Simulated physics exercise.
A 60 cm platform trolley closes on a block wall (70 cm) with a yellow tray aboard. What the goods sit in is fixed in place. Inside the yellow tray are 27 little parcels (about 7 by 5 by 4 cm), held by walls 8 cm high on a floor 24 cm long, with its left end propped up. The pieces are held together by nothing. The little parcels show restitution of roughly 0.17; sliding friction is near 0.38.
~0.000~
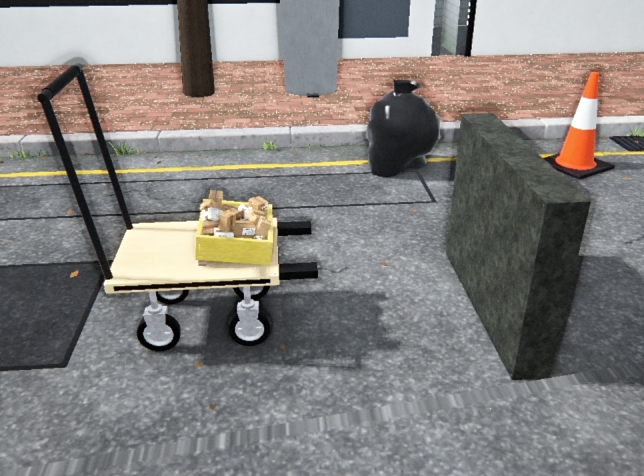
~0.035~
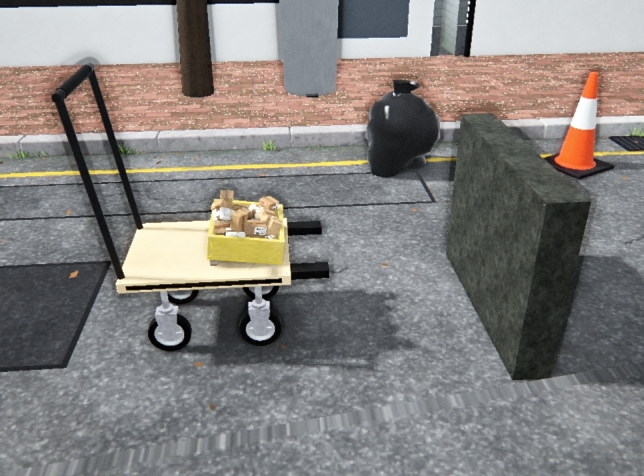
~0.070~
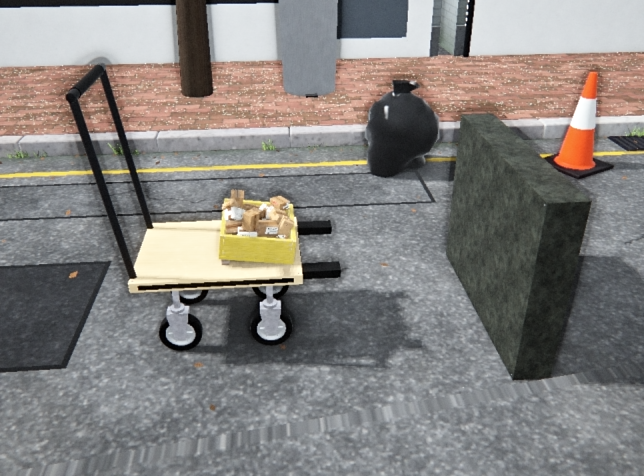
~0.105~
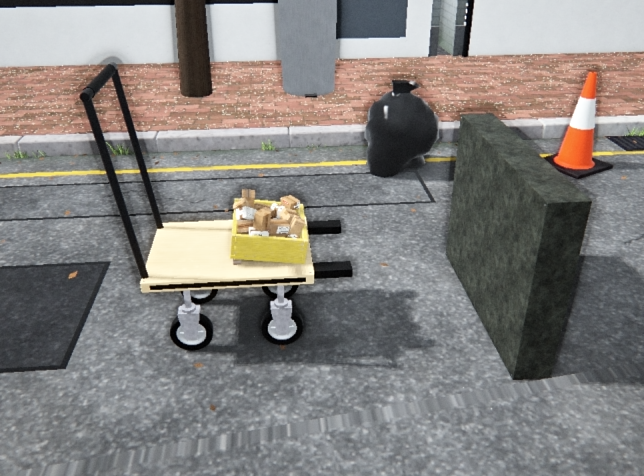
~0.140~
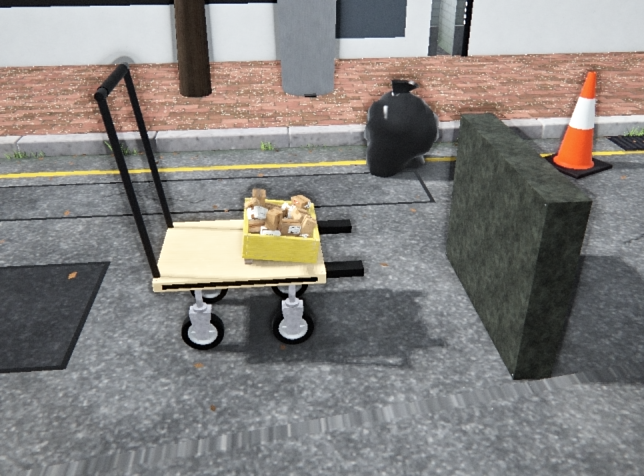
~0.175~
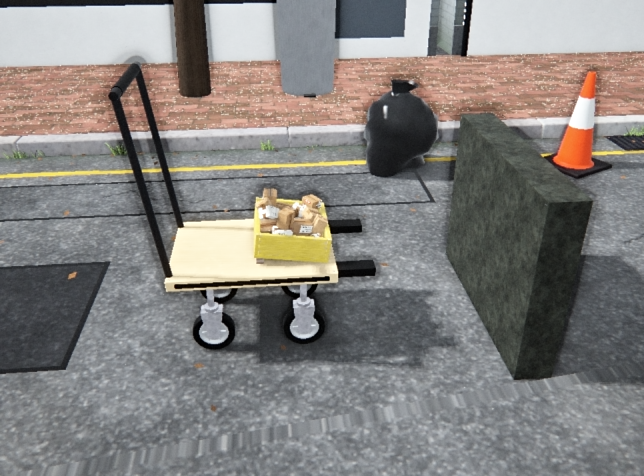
On a grey street beside a brick pavement, a platform trolley carrying a yellow tray of little parcels rolled slowly to the right, moving a short way closer to a dark block wall.
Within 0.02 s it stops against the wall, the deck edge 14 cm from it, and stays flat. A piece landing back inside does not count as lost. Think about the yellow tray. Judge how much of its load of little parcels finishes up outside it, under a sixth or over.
The part outside is below a sixth.
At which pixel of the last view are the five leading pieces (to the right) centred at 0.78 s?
Their mean place is near (444, 224).
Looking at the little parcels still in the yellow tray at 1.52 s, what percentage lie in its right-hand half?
That comes to roughly 60 in a hundred.
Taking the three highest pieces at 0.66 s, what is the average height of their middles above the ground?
Around 50 centimetres.
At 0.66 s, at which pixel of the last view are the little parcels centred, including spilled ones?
(418, 215).
After 0.56 s, the buffers strike the wall.
After 0.66 s, 1 of 27 out of the yellow tray.
After 0.78 s, 1 of 27 out of the yellow tray.
After 1.01 s, 1 of 27 out of the yellow tray.
Outcome (at 1.52 s), 1 of 27 out of the yellow tray. Asked share, 1 of 27, 4 per cent.
